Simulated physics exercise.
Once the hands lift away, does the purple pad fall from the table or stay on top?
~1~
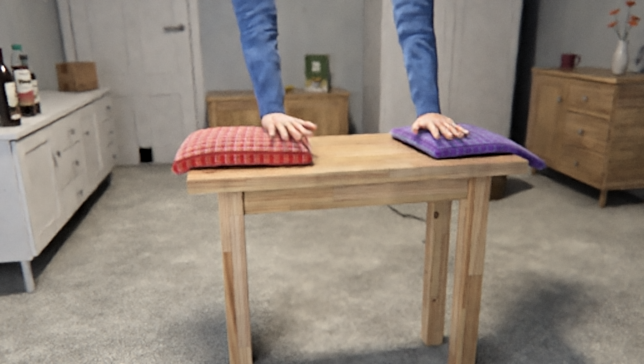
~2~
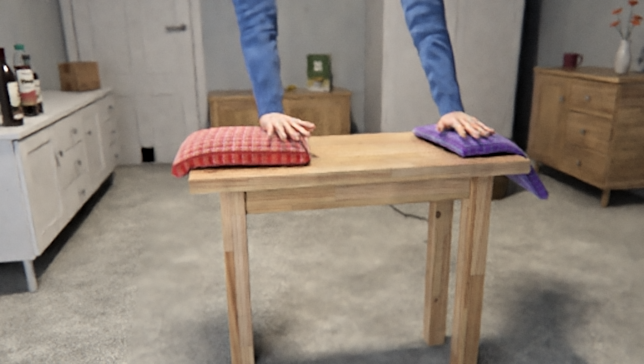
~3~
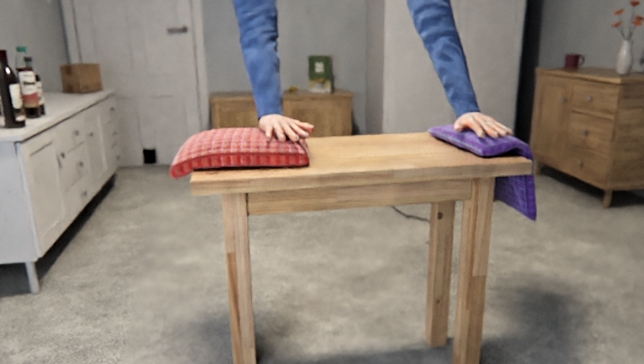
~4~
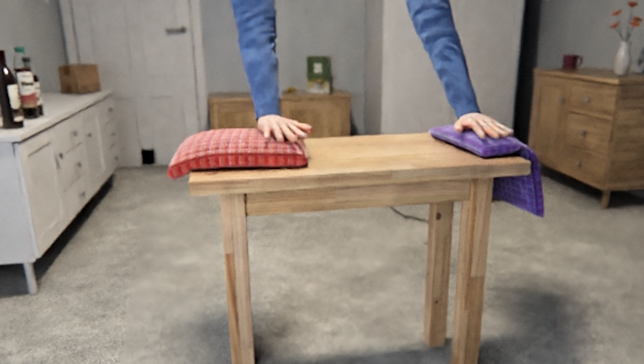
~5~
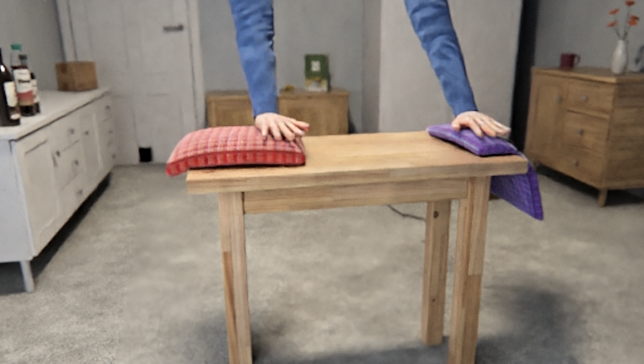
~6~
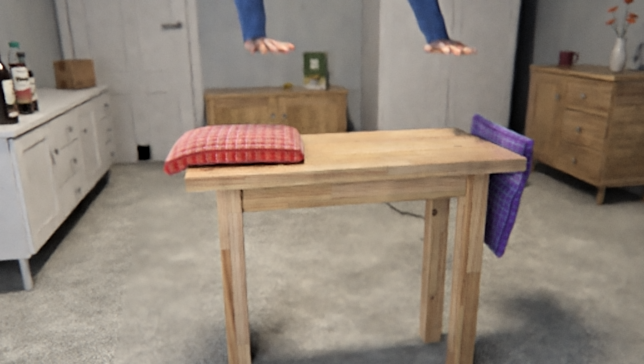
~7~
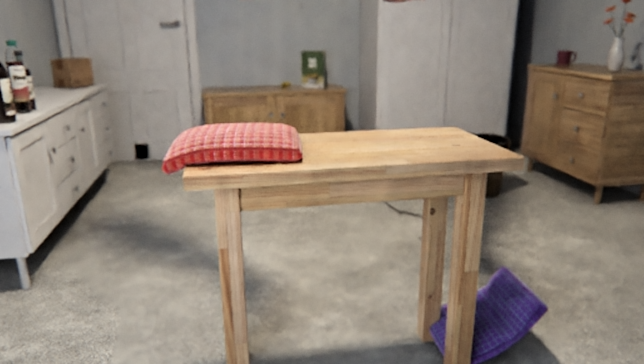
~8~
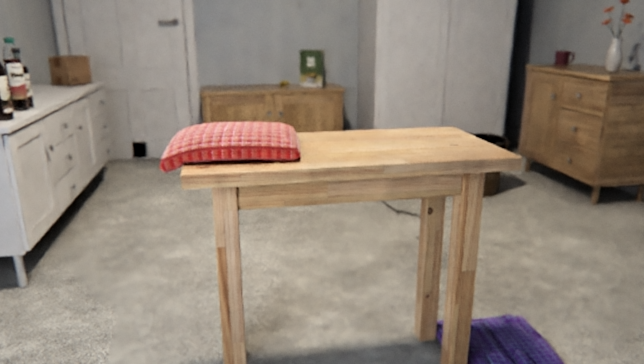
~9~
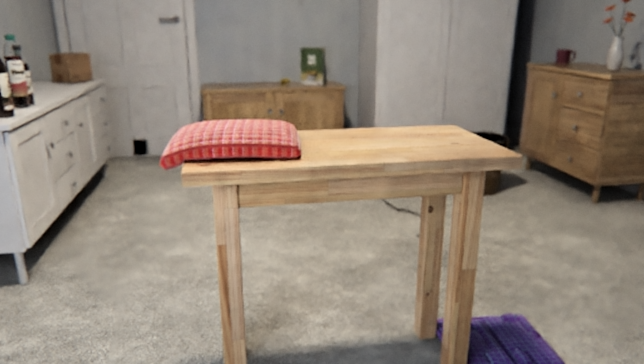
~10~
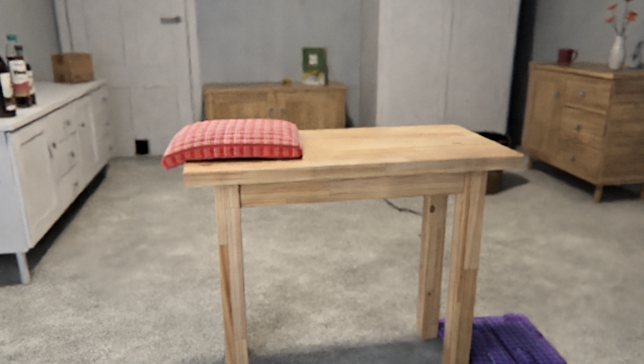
The purple pad tips off the right end of the table and falls to the floor, while the red bundle stays on the tabletop.
